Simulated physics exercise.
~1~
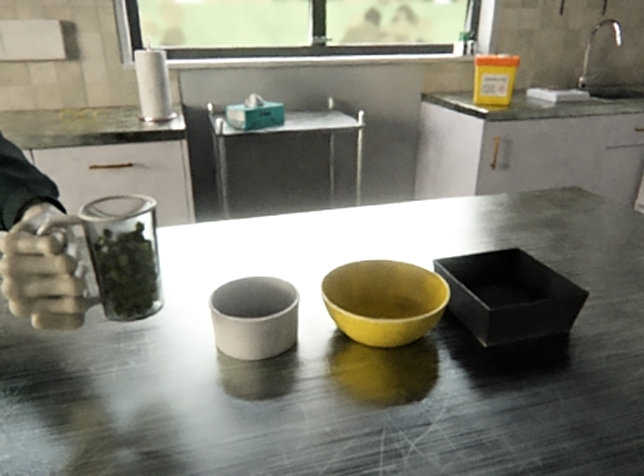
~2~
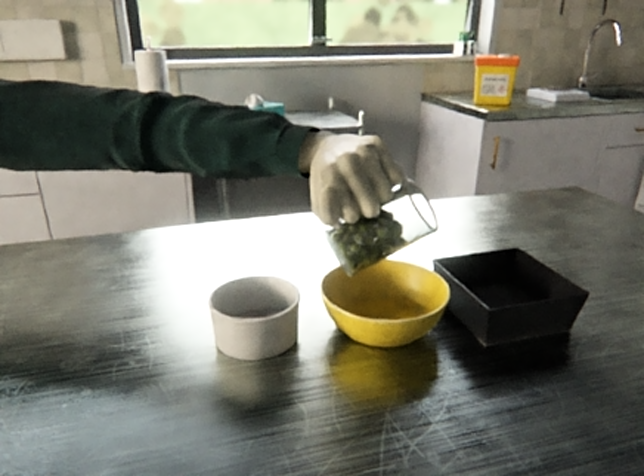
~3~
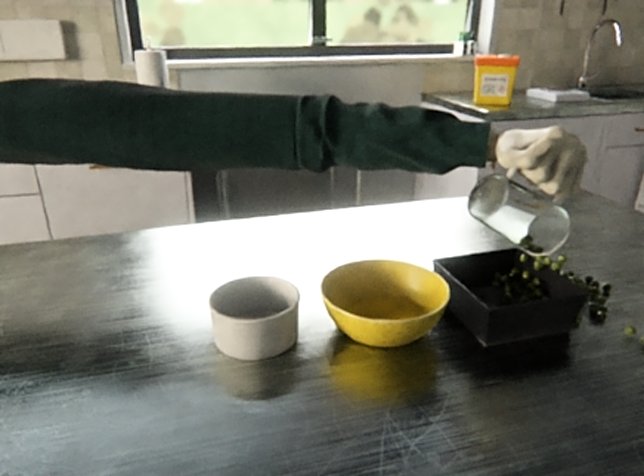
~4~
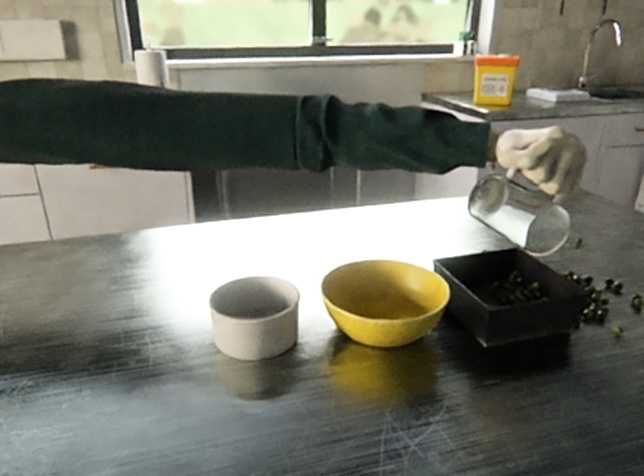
A gloved hand carries a cup of olives right and tips them into and beside a black tin.
